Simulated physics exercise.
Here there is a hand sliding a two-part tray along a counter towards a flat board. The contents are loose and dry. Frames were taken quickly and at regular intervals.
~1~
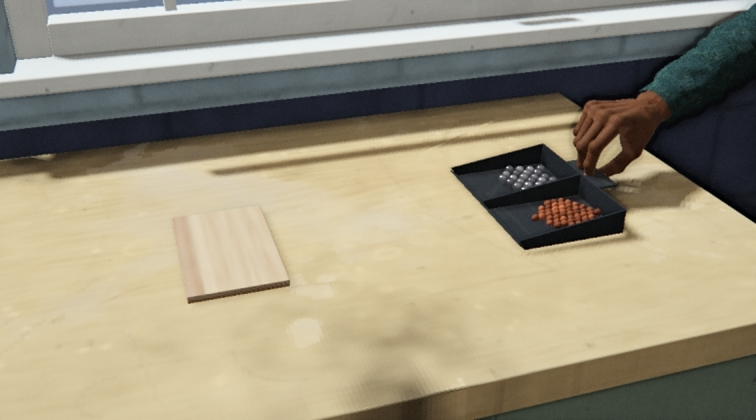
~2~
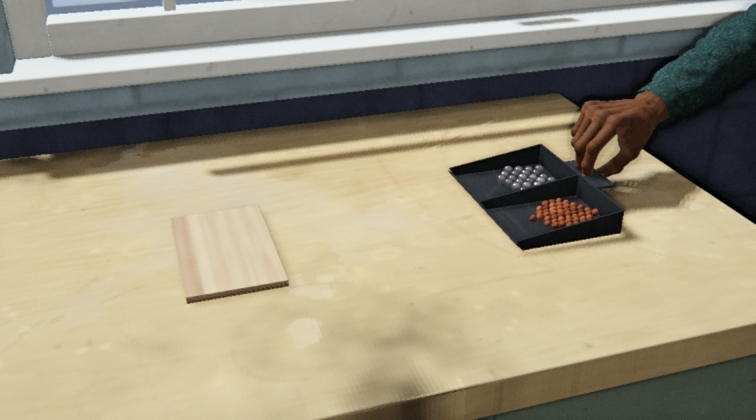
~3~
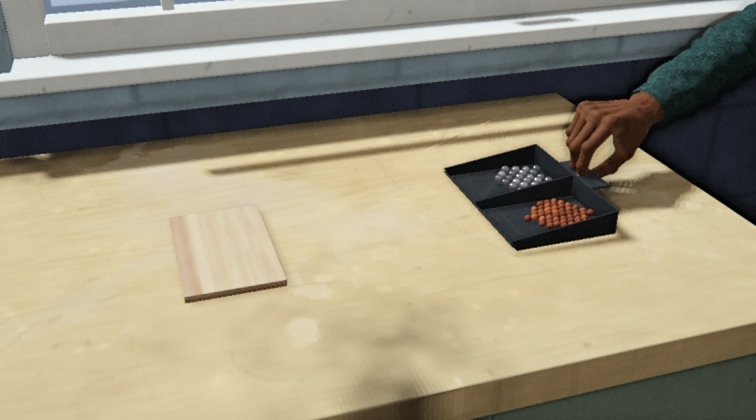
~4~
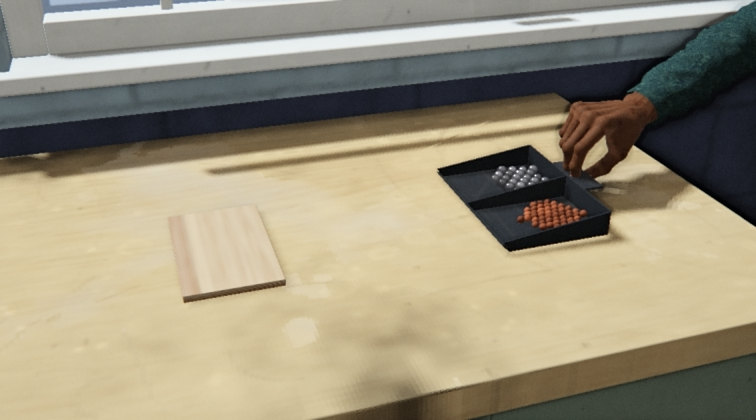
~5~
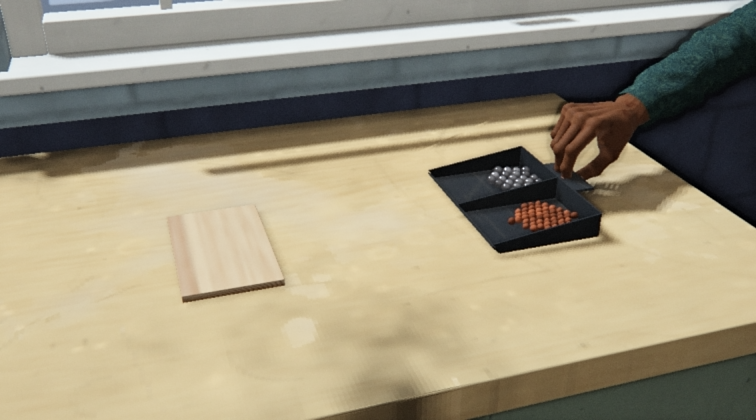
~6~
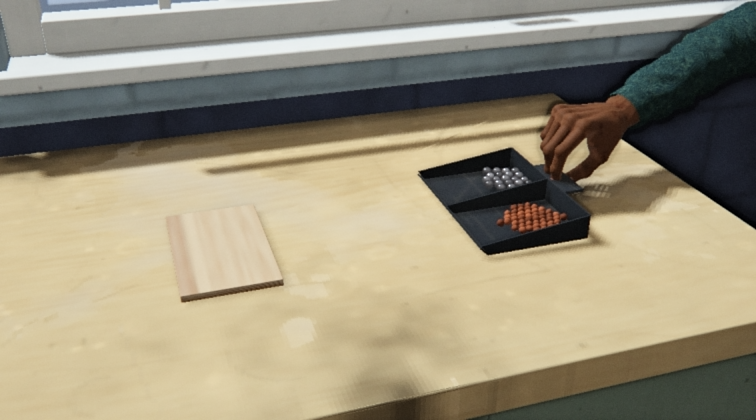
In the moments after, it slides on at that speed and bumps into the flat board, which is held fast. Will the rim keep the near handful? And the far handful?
The near handful stays put, and the far handful stays put.
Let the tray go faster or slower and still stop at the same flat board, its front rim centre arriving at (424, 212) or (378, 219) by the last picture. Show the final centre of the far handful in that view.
First try about (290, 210), second try about (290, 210).
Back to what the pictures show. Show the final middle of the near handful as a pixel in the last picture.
Close to (342, 251) in pixels.
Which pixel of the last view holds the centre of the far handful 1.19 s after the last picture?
Around (302, 211).
Then, 0.44 s after the last picture, tray still sliding, front rim near (366, 221); near handful all inside; far handful all inside.
Then, 0.98 s after the last picture, tray stopped at the flat board; near handful all inside, moved towards the front rim; far handful all inside.
Then, 1.19 s after the last picture, tray stopped at the flat board; near handful all inside, moved towards the front rim; far handful all inside, moved towards the front rim.
At rest, tray stopped at the flat board; near handful all inside, moved towards the front rim; far handful all inside, moved towards the front rim.
